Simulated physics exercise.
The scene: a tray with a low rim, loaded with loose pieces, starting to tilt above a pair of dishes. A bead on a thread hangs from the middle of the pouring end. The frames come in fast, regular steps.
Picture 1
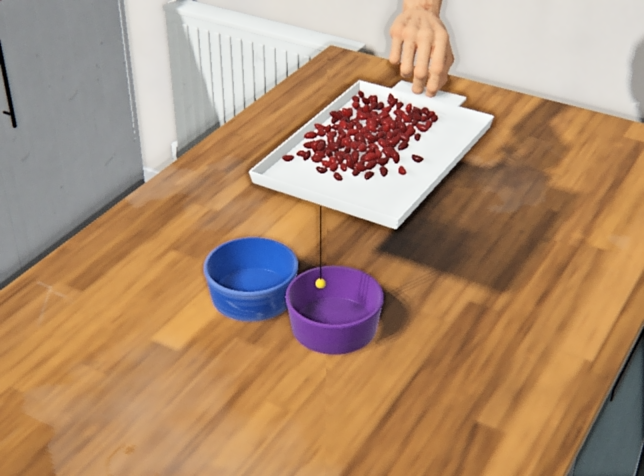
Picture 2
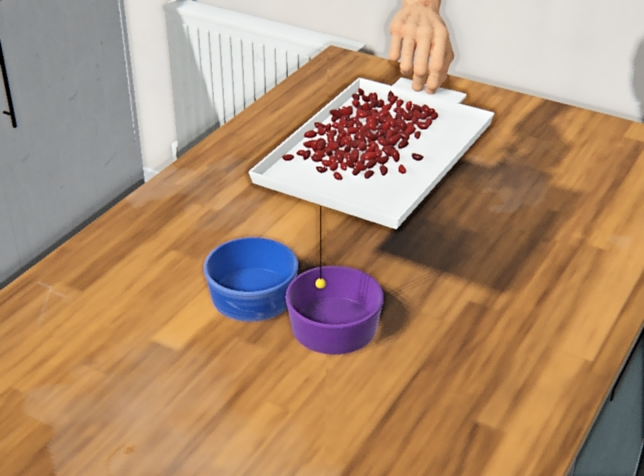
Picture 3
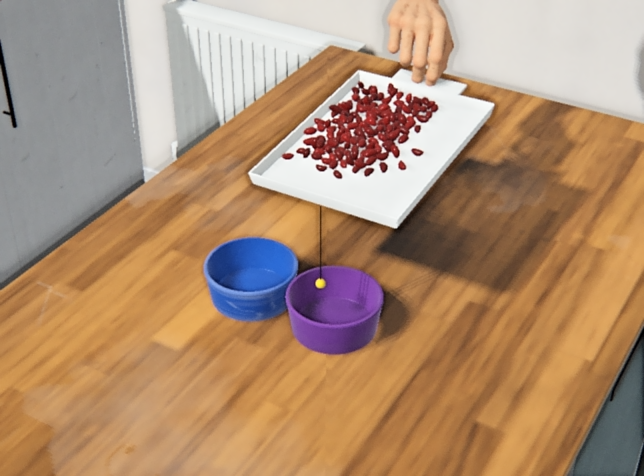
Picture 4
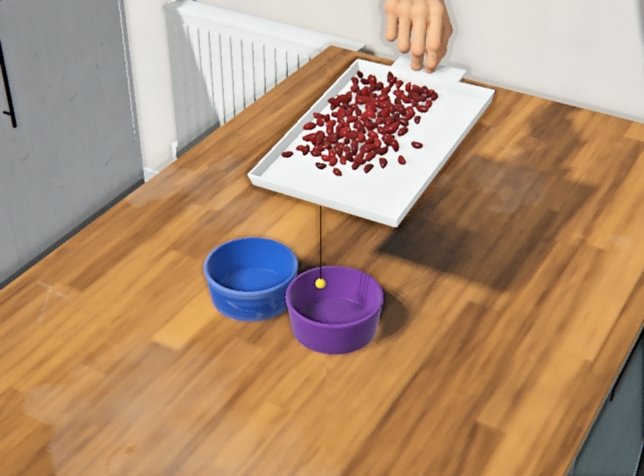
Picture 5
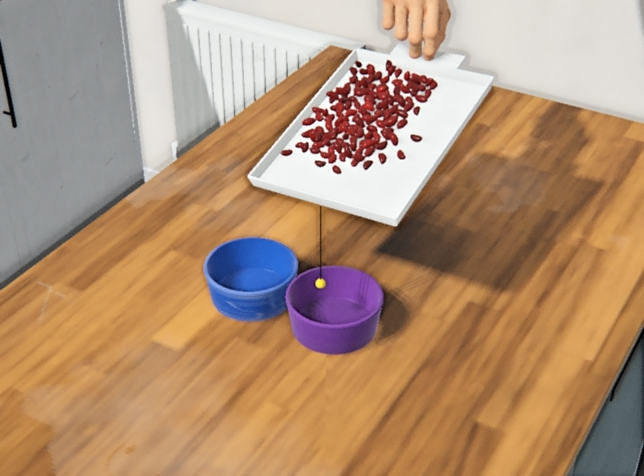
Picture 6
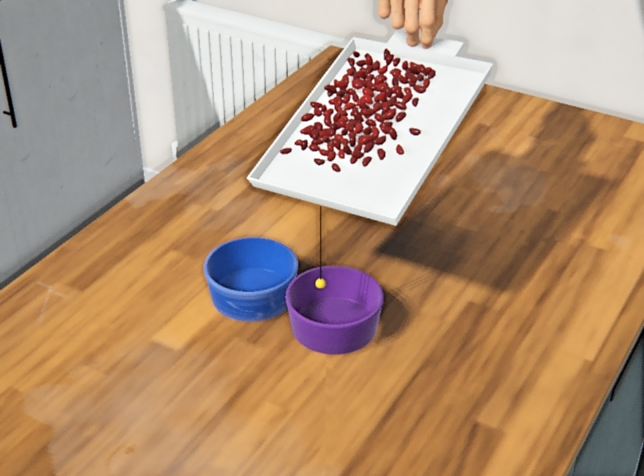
White tray of dark red beans tilting gradually as a hand raises its far end above blue and purple dishes.
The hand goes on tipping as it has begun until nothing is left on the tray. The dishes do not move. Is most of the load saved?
They take less than half between them.
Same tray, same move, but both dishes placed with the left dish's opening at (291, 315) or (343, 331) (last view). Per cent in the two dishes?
About 50 and 20 per cent.
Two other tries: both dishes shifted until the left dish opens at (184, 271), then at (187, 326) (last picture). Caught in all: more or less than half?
The first try: Most of it. The second: Under half.
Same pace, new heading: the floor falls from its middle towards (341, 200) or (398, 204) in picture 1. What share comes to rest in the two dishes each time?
Near 10 % and 30 %.
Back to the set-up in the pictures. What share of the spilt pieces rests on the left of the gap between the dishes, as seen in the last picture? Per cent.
About 80 per cent.
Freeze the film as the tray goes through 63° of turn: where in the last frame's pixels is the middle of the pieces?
Around (301, 149).
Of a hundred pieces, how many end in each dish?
About: Left dish 20, right dish 10 per cent.
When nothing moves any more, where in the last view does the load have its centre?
Close to (250, 337).
Soon after the last picture, tray tipped steeply; nearly all on the tray; a stray few in the left dish; a small part in the air.
A little later, tray tipped past a quarter turn; about two thirds on the tray; a stray few in the left dish; a small part outside both; a small part in the air.
Later still, tray tipped past a quarter turn; a small part in the right dish; about a quarter in the left dish; about two thirds outside both.
At rest, tray tipped past a quarter turn; a small part in the right dish; about a quarter in the left dish; about two thirds outside both.
